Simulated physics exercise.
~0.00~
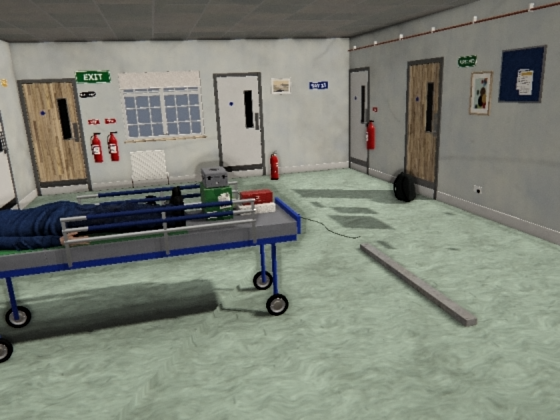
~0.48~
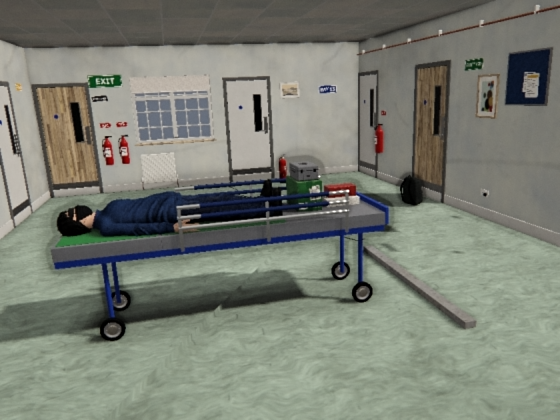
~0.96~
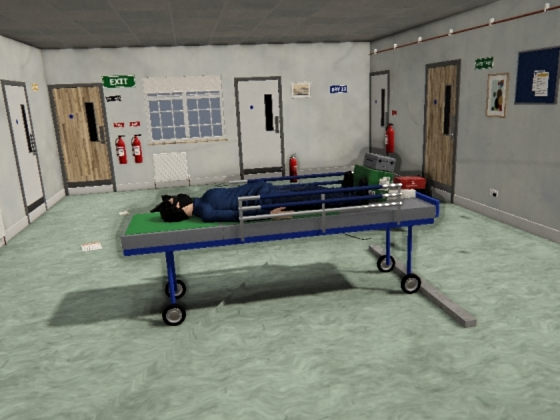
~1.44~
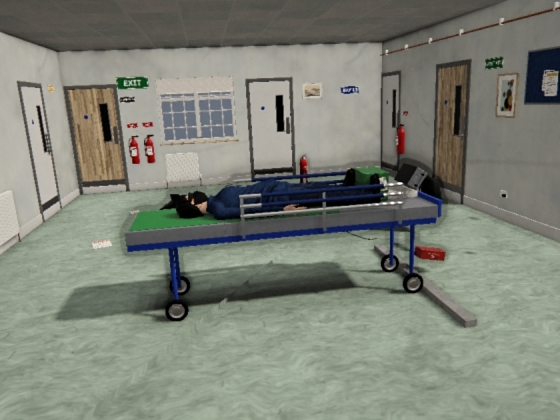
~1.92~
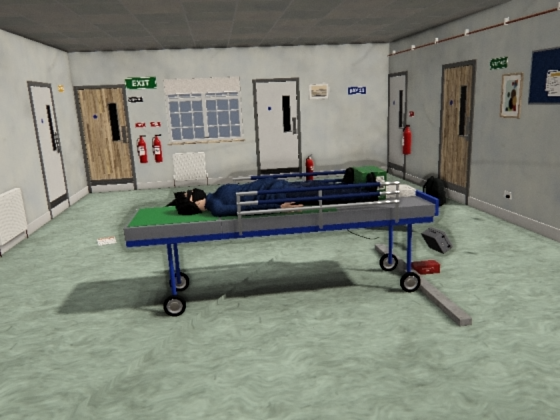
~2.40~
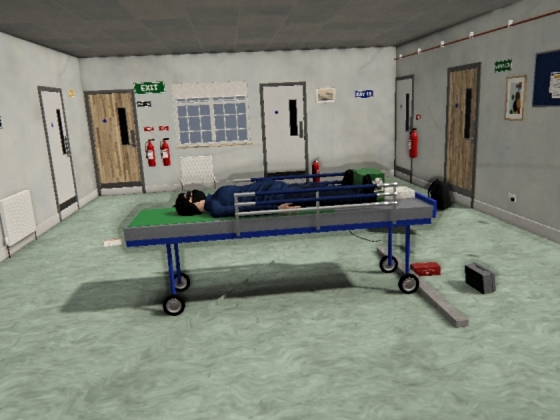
At first, a blue-framed wheeled stretcher carrying a limp person in dark blue rolls rightward across a room with a pale green floor, where a low sill lies ahead. A grey case, a green holdall and a red box ride near the foot end. The stretcher stops at the sill, and the load shifts to the right. The grey case tips over and the red box drops off to the floor. The case then falls too, coming to rest upright beyond the sill. The person and the green holdall stay on the stretcher.
